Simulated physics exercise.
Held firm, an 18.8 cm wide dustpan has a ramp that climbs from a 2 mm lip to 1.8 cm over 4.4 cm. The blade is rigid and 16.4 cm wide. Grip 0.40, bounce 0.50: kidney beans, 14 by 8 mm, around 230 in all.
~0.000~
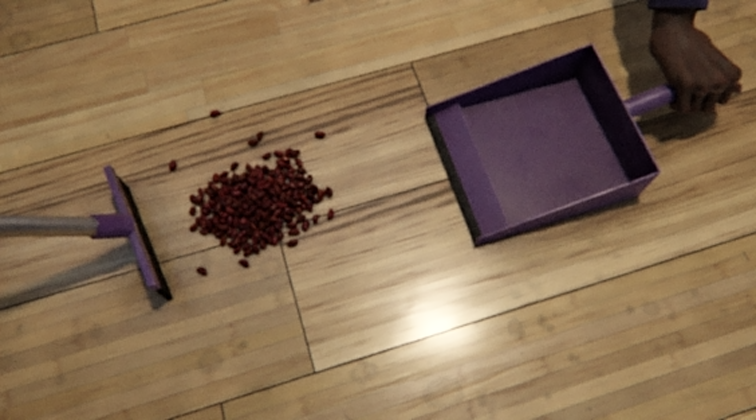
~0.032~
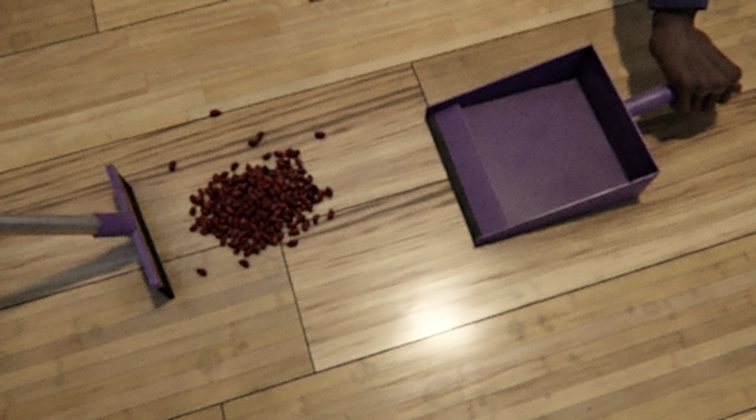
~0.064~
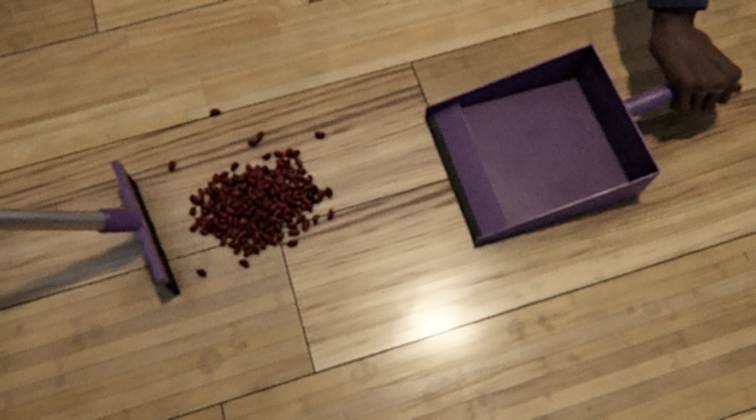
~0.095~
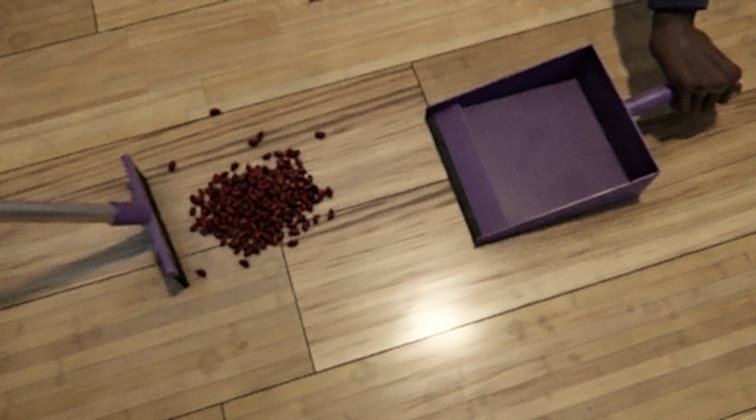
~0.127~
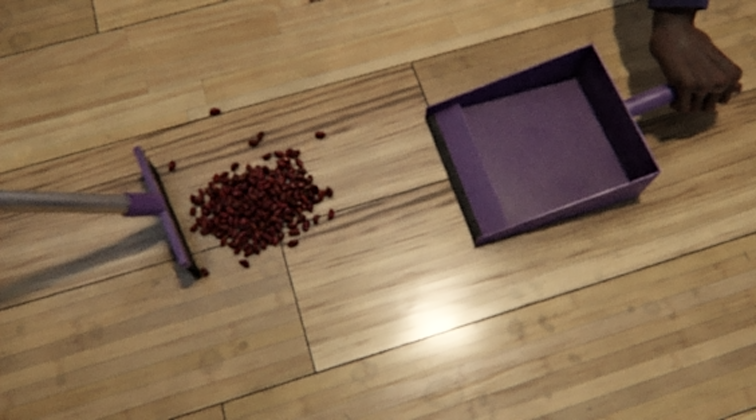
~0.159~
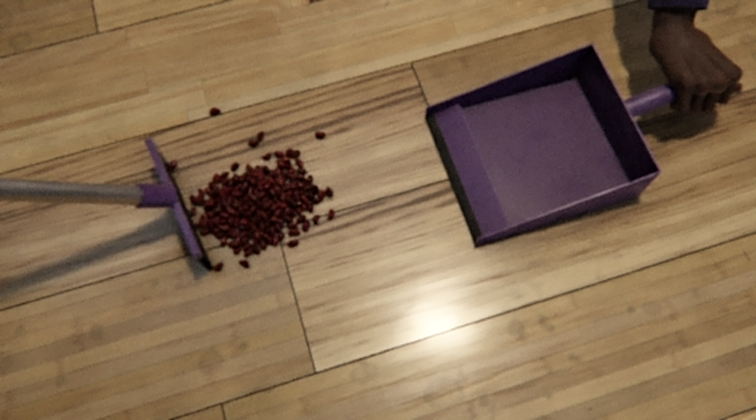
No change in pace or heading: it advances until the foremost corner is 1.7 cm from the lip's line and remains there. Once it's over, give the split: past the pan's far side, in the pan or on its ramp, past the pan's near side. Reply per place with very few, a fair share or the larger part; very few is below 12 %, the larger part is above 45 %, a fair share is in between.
Far side: The larger part; pan: Very few; near side: Very few.
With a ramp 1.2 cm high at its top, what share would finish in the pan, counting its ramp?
Around 0 per cent.
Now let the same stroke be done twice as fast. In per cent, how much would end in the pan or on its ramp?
About 0 %.
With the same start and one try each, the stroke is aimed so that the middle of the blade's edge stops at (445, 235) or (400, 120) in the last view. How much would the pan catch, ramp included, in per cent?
Roughly 10 per cent for the first try and 15 per cent for the second.
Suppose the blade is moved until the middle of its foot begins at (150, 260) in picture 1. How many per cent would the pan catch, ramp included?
Roughly 5 percent would end up there.
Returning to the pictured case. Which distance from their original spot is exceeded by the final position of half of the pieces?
Some 24 cm.
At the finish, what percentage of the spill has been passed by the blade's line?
Roughly 45 percent of it.
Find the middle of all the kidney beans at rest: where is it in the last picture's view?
Once everything settles, the centre is around (414, 113).
Then, at 0.46 s, middle of the blade 18 cm from the lip; 0 % over the lip, far side 30 %, near side 0 %.
After 0.66 s, middle of the blade 9 cm from the lip; 0 % over the lip, far side 50 %, near side 0 %.
After 0.98 s, middle of the blade 3 cm from the lip; 0 % over the lip, far side 50 %, near side 0 %.
By 2.6 s all is still; far side 50 %, pan 0 %, near side 0 %, in front of the lip or behind the blade 50 %.
